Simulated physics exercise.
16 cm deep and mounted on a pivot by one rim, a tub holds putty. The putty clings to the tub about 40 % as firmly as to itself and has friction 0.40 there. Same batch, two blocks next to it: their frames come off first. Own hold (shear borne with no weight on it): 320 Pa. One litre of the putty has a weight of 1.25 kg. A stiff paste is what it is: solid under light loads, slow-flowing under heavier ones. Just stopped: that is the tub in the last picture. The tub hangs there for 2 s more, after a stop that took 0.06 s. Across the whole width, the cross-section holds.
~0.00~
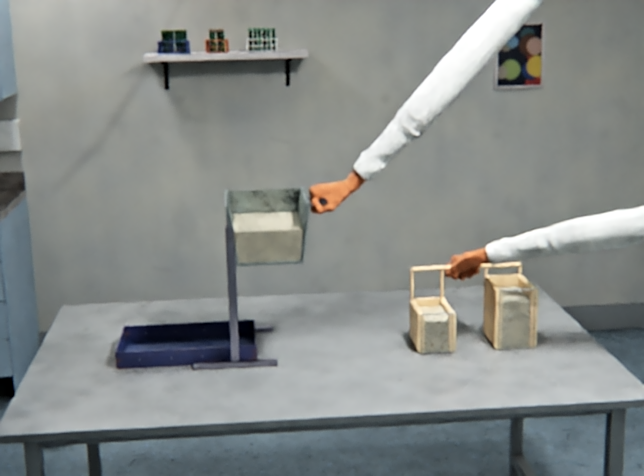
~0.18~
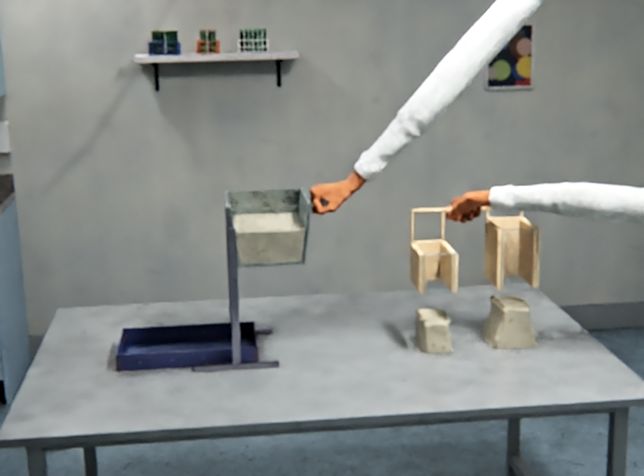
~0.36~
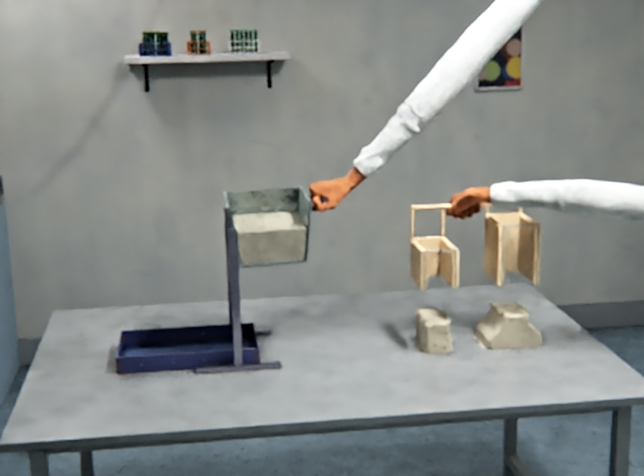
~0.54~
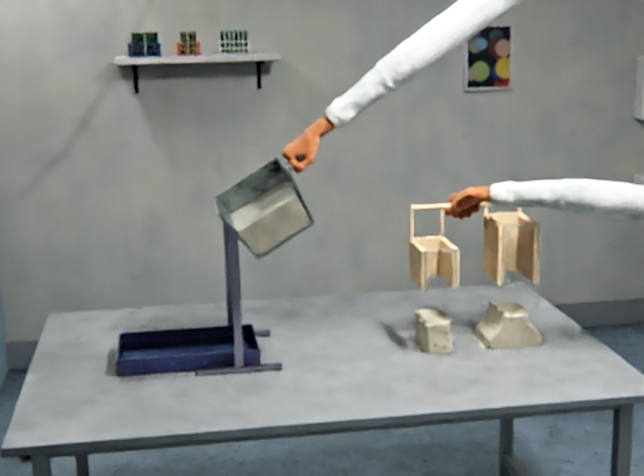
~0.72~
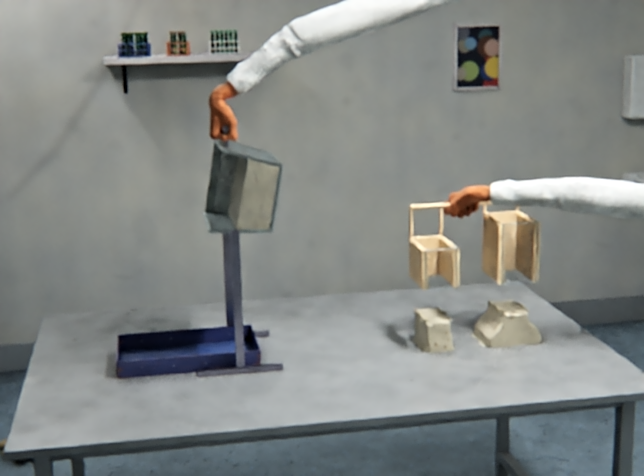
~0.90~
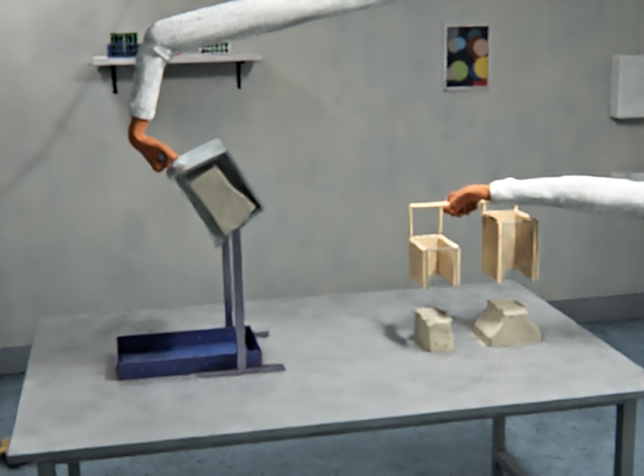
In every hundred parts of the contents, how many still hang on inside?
About 0 in every hundred.
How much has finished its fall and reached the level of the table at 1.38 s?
Some 100 % has got all the way down.
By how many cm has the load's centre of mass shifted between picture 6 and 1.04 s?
16 cm.
After 1.04 s, the tub is at 120 degrees and holds 19 %.
After 1.21 s, the tub is at 120 degrees and holds 0 %.
After 1.38 s, the tub is at 120 degrees and holds 0 %.
After 1.55 s, the tub is at 120 degrees and holds 0 %.
After 2.90 s, at the end, the tub is at 120 degrees and holds 0 %.
